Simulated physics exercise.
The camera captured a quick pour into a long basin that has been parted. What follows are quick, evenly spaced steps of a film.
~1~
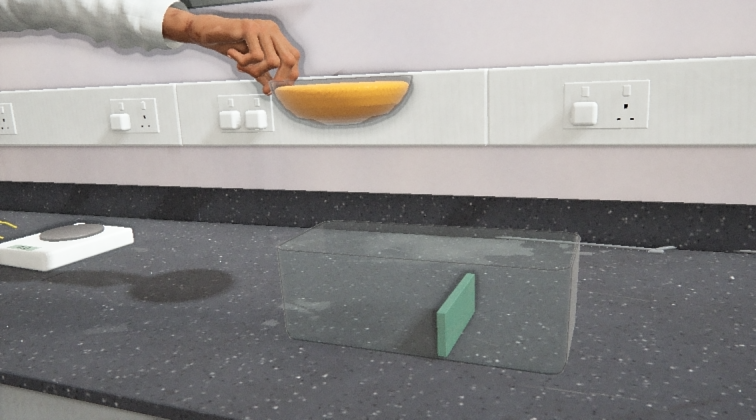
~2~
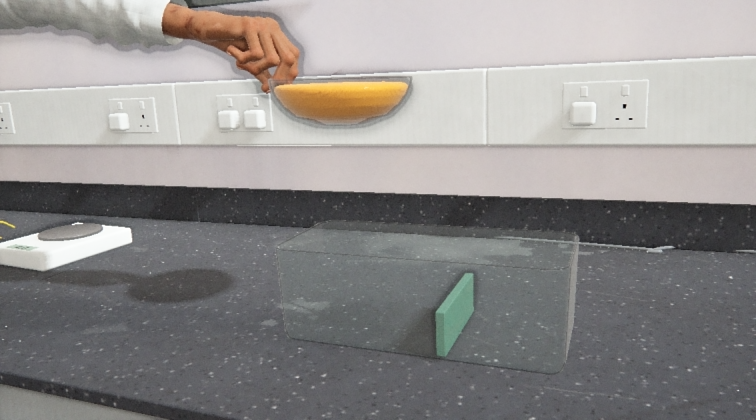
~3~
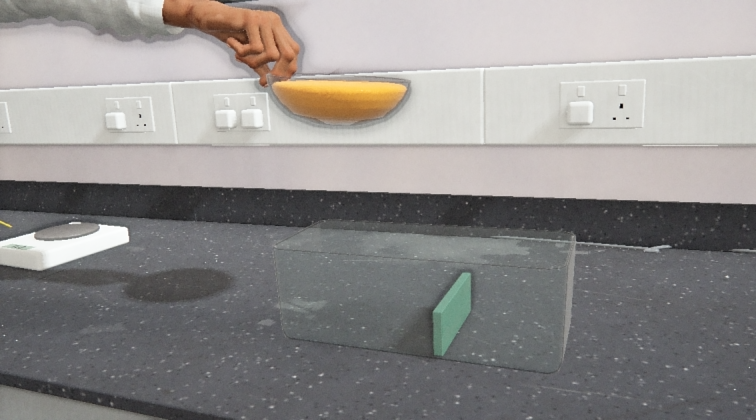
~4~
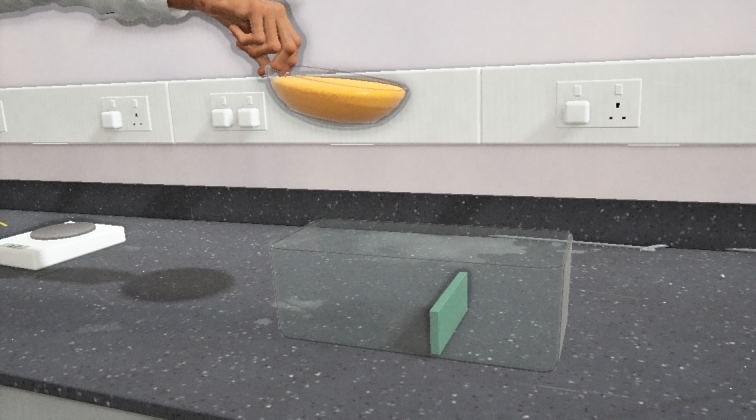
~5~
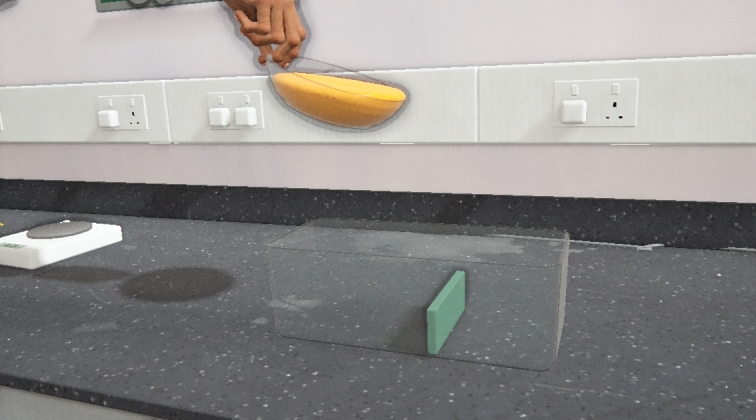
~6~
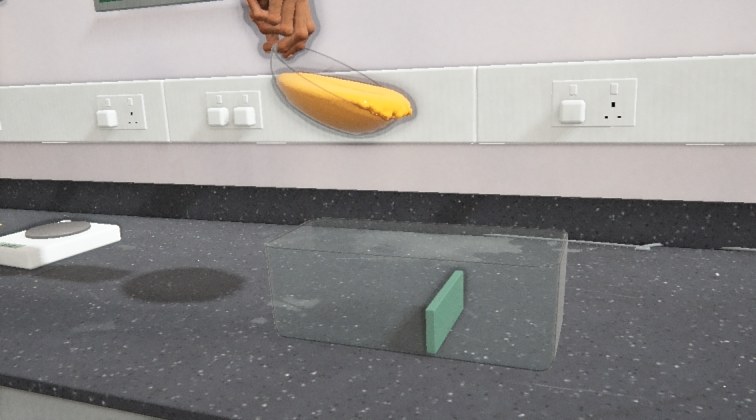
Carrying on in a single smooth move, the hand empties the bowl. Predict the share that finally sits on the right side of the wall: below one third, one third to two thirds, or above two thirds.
Middle share.
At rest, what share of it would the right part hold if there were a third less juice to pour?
I'd put it at some 45 %.
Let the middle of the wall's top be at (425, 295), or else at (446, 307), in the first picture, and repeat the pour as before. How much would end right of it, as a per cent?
Note: Roughly 75 % in case one, 55 % in case two.
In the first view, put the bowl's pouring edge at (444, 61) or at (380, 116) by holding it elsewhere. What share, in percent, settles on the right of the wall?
75 % and 10 %.
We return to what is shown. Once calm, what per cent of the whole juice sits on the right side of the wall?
I'd put it at around 50 %.
A moment on, the tilt is 89° and 3 per cent is still to pour, 8 is left of the wall and 33 right of it.
Next, the tilt is 95° and 0 per cent is still to pour, 36 is left of the wall and 51 right of it.
Then the tilt is 95° and 0 per cent is still to pour, 42 is left of the wall and 49 right of it.
Later the tilt is 95° and 0 per cent is still to pour, 45 is left of the wall and 50 right of it.
In the end 45 per cent lies left of the wall, 50 right of it and 4 outside.
